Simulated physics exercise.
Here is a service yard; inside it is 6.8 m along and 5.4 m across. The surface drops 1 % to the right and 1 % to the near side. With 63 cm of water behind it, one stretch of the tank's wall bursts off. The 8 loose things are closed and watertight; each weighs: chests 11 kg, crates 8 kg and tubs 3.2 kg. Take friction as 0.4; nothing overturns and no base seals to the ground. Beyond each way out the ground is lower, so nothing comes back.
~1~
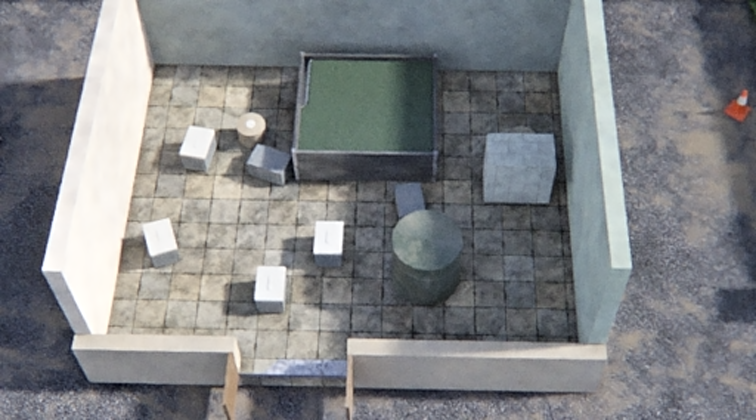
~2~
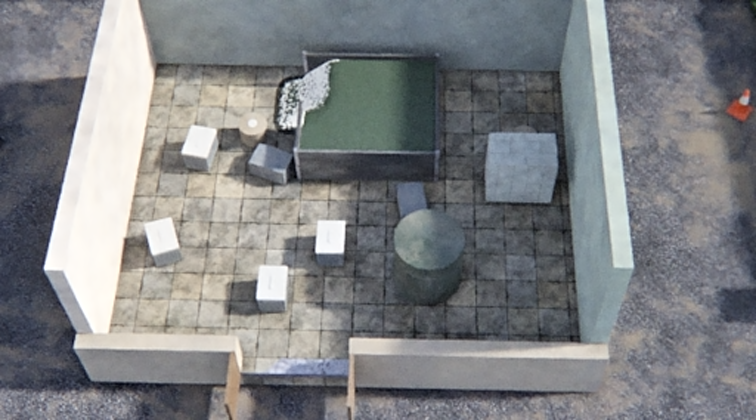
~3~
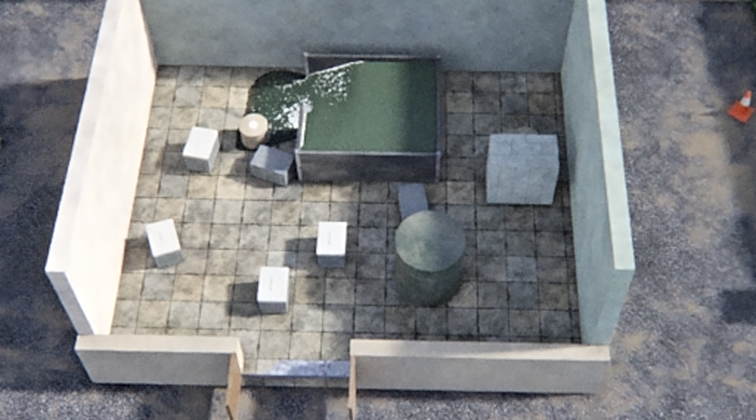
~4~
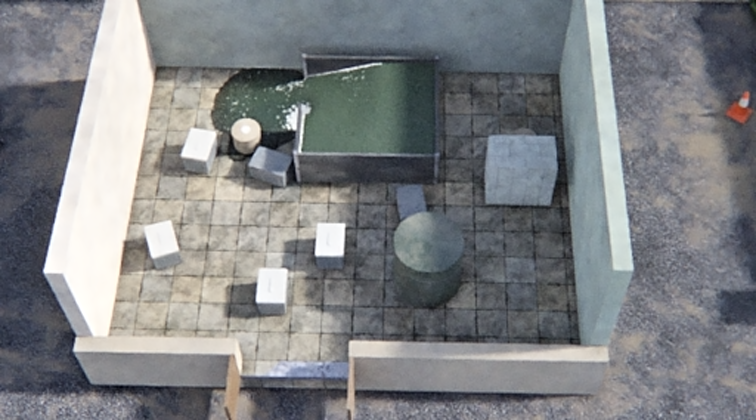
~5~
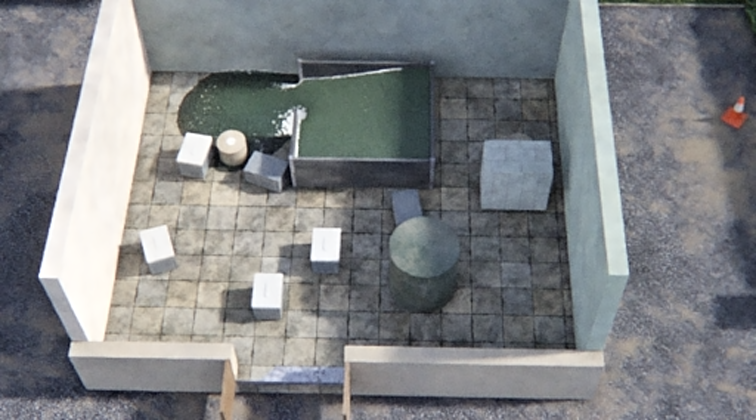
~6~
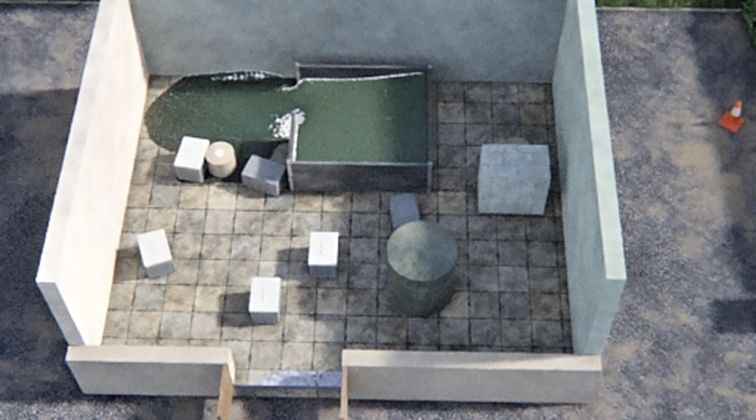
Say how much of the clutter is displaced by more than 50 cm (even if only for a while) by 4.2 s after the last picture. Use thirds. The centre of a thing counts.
It is one to two thirds.
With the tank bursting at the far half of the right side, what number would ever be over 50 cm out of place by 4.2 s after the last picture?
In that case 1 of them.
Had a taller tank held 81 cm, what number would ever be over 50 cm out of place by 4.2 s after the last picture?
In that case 4 of them.
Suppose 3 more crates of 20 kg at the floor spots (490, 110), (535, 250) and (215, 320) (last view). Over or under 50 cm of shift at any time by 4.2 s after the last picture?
In that order: Under, less, more.
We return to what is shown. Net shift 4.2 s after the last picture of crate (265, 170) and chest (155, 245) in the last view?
In turn: 0 cm, 300 cm.
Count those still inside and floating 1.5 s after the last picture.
I count 0.
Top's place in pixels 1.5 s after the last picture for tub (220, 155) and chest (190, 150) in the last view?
Around (216, 215) and (154, 196).
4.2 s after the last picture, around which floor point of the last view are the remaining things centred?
Around (346, 261).
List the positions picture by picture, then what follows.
The first frame shows a tub at (250, 124) rests on the ground; a chest at (197, 141), on the bottom; water covers 3.9 m2; 0 of 8 have shifted.
The second frame shows a tub at (252, 123) rests on the ground; a chest at (199, 141) rests on the ground; water covers 4.5 m2; 0 of 8 have shifted.
The third frame shows a tub at (253, 125), on the bottom; a chest at (200, 142) rests on the ground; 5.1 m2 under water; 0 of 8 have shifted.
The fourth frame shows a tub at (245, 130), on the bottom, 12 cm from its start; a chest at (198, 144) rests on the ground; 6.0 m2 under water; 1 of 8 have shifted.
The fifth frame shows a tub at (231, 142), on the bottom, 33 cm from its start; a chest at (194, 148), on the bottom; 6.9 m2 under water; 1 of 8 have shifted.
The sixth frame shows a tub at (219, 153), on the bottom, 53 cm from its start; a chest at (191, 152), on the bottom; 7.9 m2 under water; 1 of 8 have shifted.
Then, 0.4 s after the last picture 1 of 8 are over 50 cm from their spots; 0 afloat.
Then, 1.5 s after the last picture 2 of 8 are over 50 cm from their spots; 0 afloat.
Then, 2.8 s after the last picture 3 of 8 are over 50 cm from their spots; 2 afloat.
Then, 4.2 s after the last picture 4 of 8 are over 50 cm from their spots, and 4 have been at some point; 3 afloat.
